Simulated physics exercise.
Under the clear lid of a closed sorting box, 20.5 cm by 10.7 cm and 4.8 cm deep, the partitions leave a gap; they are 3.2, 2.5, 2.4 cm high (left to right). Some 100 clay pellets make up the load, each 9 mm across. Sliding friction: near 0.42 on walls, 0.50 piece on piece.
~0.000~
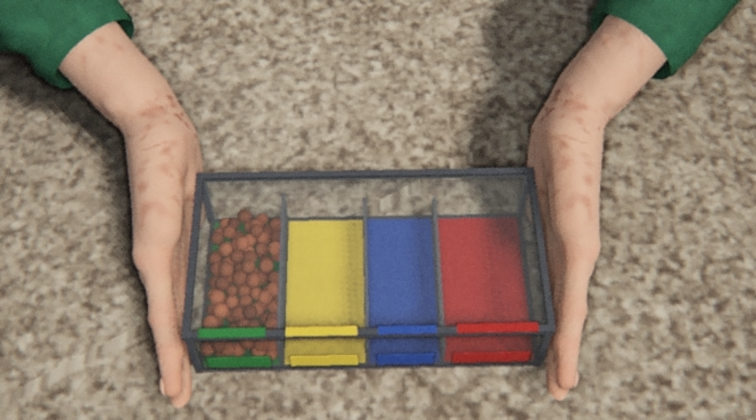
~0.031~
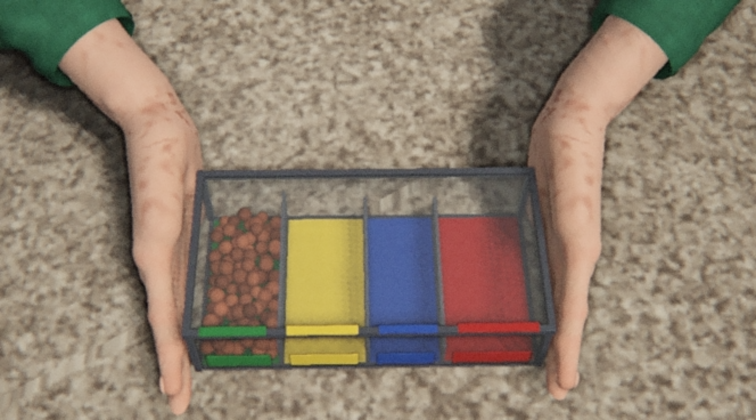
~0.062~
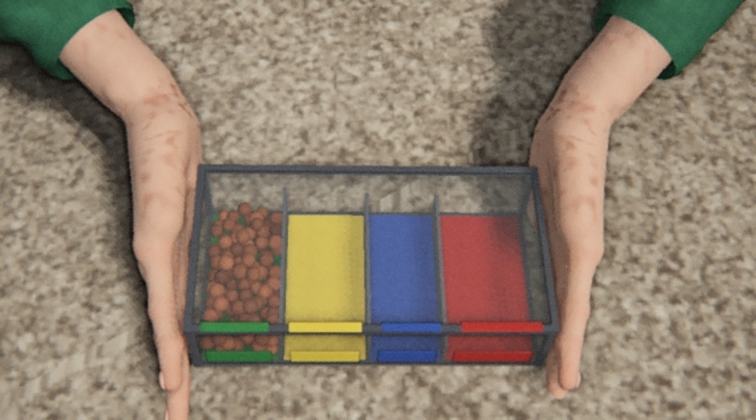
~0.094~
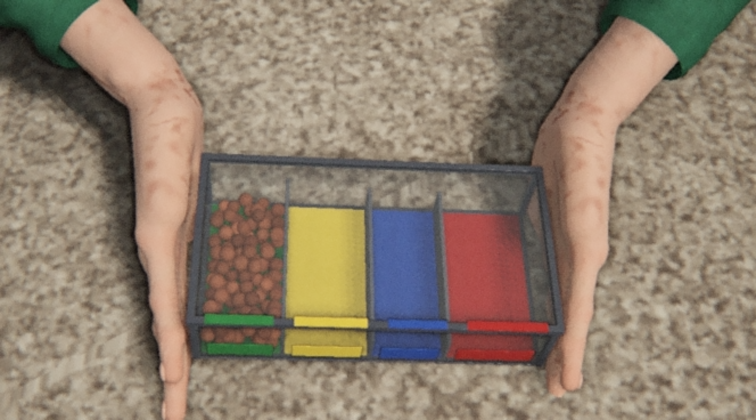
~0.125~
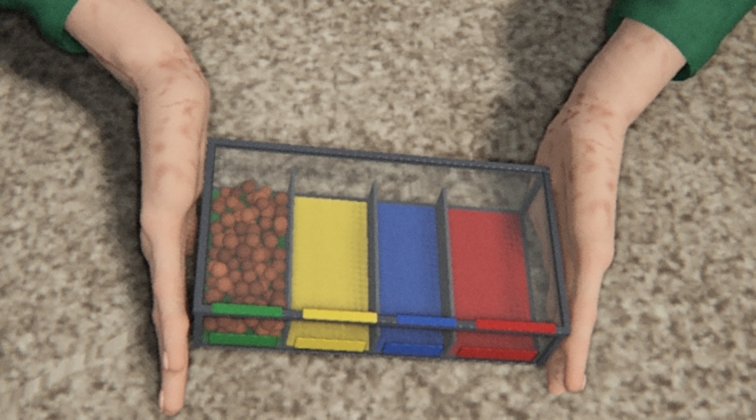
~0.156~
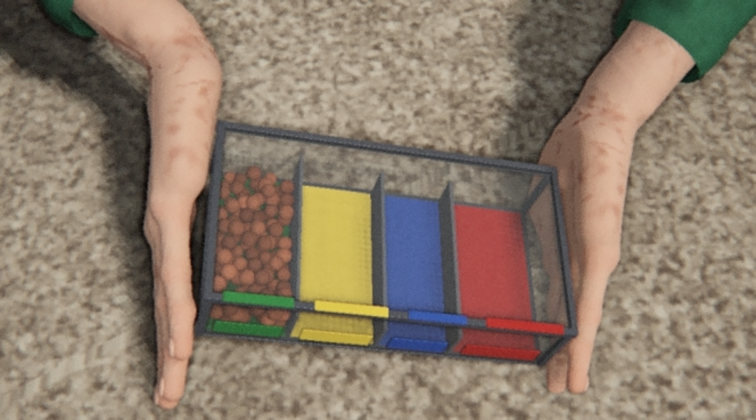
The clip opens on two hands in green sleeves holding a clear, closed box with four sections, reddish-brown balls filling the leftmost beside yellow, blue and red ones. The hands barely move it at first, then tilt it modestly so its left side rises, while the balls stay in the left section.
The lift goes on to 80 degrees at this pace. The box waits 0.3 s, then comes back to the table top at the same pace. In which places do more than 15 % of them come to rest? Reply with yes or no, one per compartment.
Red compartment yes, blue compartment no, green compartment yes, yellow compartment no.
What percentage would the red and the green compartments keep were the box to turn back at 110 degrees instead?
Then red would hold 35 percent and green 50 percent.
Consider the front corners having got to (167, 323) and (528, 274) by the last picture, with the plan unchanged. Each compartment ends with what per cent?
Red 0, blue 0, green 100, yellow 0.
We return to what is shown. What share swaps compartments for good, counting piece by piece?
35 per cent, roughly.
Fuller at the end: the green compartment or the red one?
Green comes out ahead.
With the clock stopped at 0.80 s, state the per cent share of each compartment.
Red 5; blue 15; green 70; yellow 5.
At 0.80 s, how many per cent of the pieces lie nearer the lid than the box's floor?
About 50 per cent.
After 0.80 s, tilt 80 degrees; red 5 %, blue 15 %, green 70 %, yellow 5 %.
After 1.23 s, tilt 45 degrees; red 25 %, blue 5 %, green 70 %.
After 1.73 s, tilt 0 degrees; red 25 %, blue 5 %, green 65 %, yellow 5 %.
In the end, at 2.7 s, red 25 %, blue 5 %, green 65 %, yellow 5 %.
